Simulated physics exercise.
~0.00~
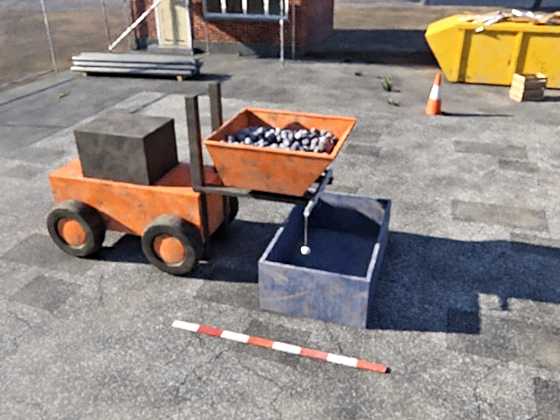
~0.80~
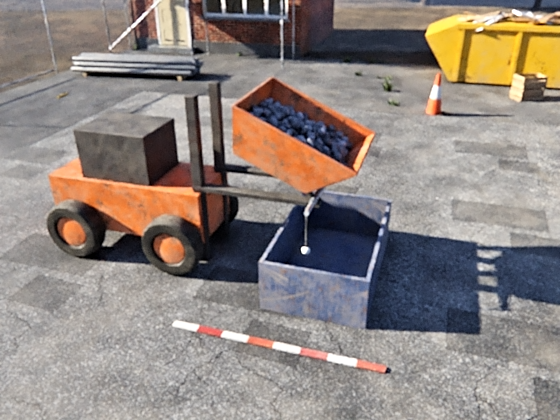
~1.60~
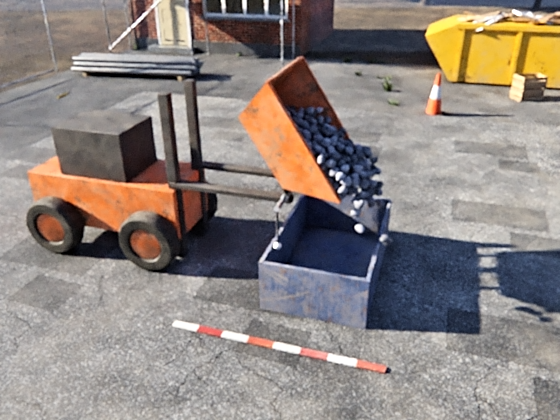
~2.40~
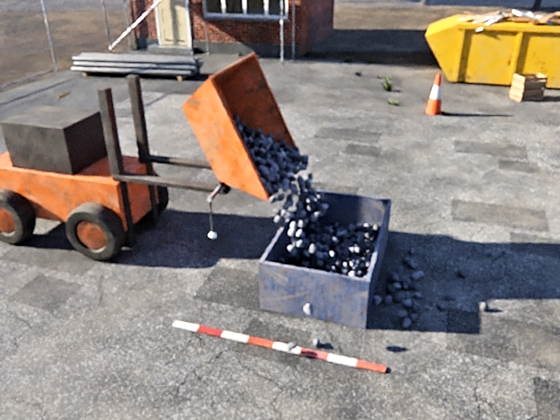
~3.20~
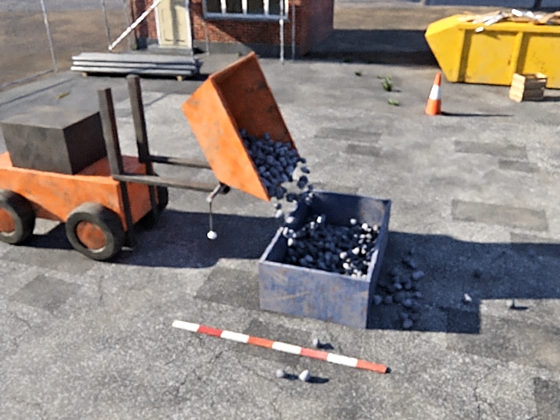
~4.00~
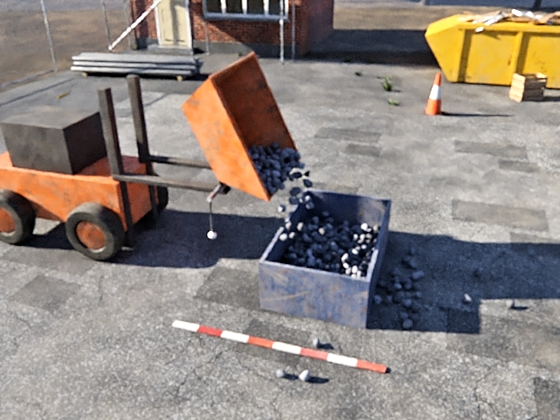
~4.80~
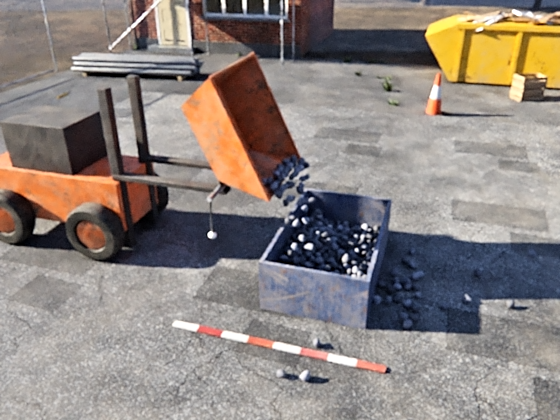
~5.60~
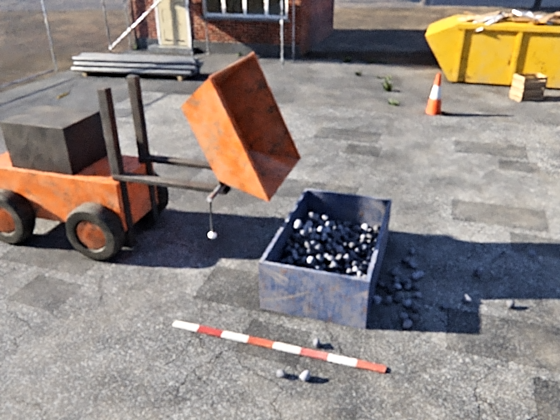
The video shows an orange fork truck tilting its skip of dark stones towards a blue-grey bin, then backing left as they pour out. The skip empties and stays tipped, with most stones in the bin and a few scattered on the ground.
